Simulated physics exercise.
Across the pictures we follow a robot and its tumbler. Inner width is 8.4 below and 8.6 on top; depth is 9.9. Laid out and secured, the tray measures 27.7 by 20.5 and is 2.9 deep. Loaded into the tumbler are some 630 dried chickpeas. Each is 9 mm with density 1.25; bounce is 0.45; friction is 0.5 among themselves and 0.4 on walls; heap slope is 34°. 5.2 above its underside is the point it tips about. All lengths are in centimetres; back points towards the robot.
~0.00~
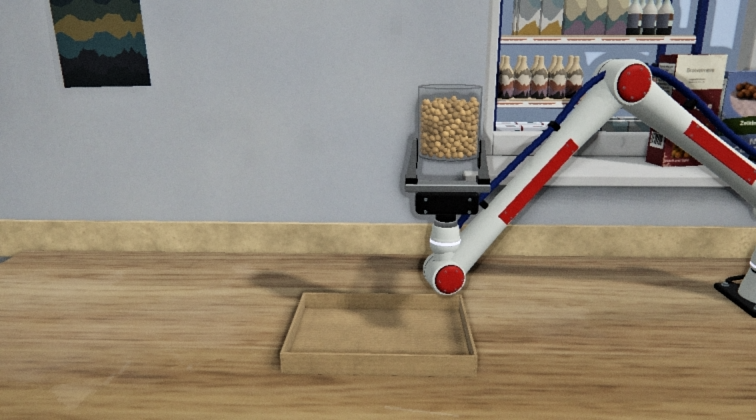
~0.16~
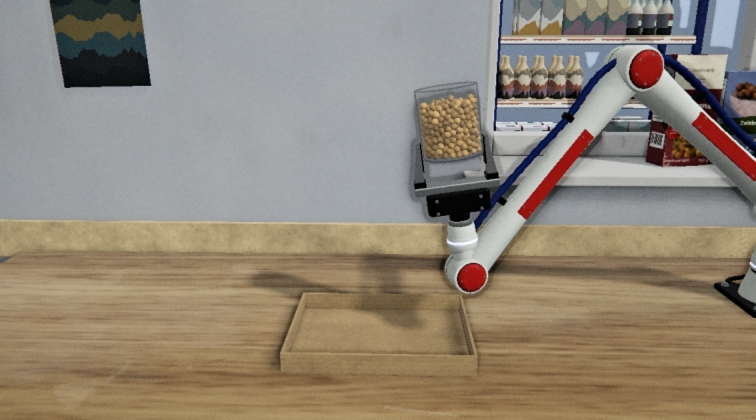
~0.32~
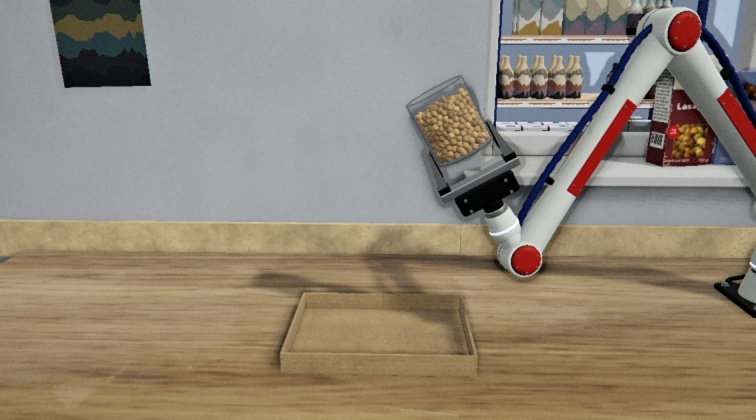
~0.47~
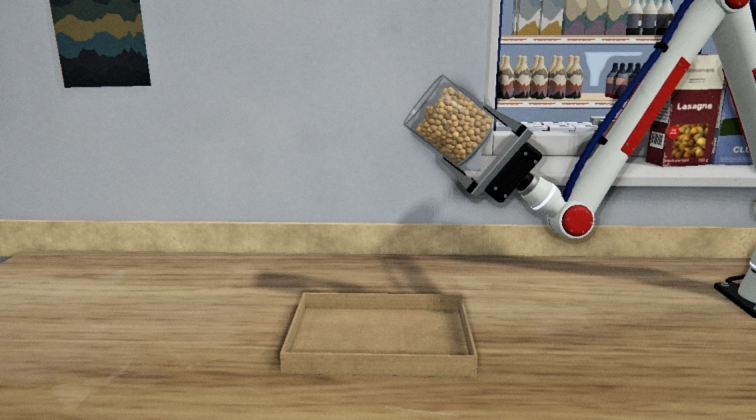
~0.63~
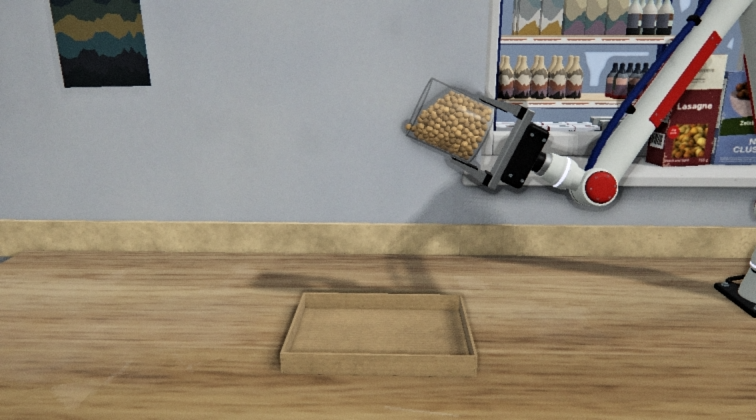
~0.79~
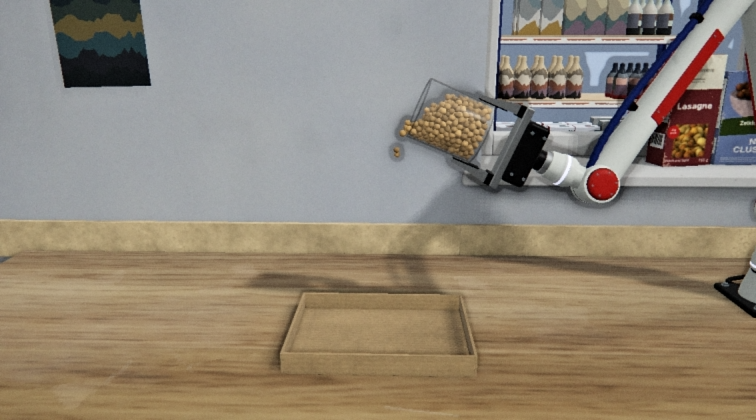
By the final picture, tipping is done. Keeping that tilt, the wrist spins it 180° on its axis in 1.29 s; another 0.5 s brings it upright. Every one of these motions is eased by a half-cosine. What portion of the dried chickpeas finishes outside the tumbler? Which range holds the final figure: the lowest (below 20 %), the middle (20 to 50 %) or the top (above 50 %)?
It sits in the lowest range, below 20 %.
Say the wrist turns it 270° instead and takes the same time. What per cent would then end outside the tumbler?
Then roughly 10 per cent.
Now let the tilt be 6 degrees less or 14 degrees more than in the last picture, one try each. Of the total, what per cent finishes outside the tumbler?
Roughly 5 % on the first try and 35 % on the second.
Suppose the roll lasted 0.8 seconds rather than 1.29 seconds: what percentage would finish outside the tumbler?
In that case around 5 percent.
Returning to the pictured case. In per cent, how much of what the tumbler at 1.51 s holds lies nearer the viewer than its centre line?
Close to 55 % of them.
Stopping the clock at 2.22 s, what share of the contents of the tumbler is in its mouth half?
I reckon roughly 40 per cent.
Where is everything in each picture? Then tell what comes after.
In the first frame, the tumbler middle at (449, 123), upright; upper third of the load around (450, 111), from x 425 to 475, top at y 100; 626 in the tumbler.
In the second frame, the tumbler middle at (449, 123), tipped 8°; upper third of the load around (451, 111), from x 420 to 480, top at y 95.
In the third frame, the tumbler middle at (450, 122), tipped 29°; upper third of the load around (452, 111), from x 420 to 485, top at y 90.
In the fourth frame, the tumbler middle at (450, 122), tipped 52°; upper third of the load around (453, 110), from x 420 to 490, top at y 90.
In the fifth frame, the tumbler middle at (451, 122), tipped 66°; upper third of the load around (456, 111), from x 410 to 490, top at y 95.
In the sixth frame, the tumbler middle at (451, 122), tipped 67°; upper third of the load around (457, 112), from x 395 to 490, top at y 95; 624 in the tumbler, 2 in flight or on a rim.
After 1.51 s, tipped 67°, highest piece 39 above the table; 612 in the tumbler, 13 in the tray, 1 in flight or on a rim.
After 2.22 s, tipped 55°, highest piece 39 above the table; 583 in the tumbler, 36 in the tray, 7 in flight or on a rim.
After 2.78 s, upright, highest piece 41 above the table; 582 in the tumbler, 43 in the tray, 1 in flight or on a rim.
After 3.48 s, upright, highest piece 41 above the table; 582 in the tumbler, 44 in the tray.
In the end, 582 in the tumbler, 44 in the tray. That is 7 % outside the tumbler.
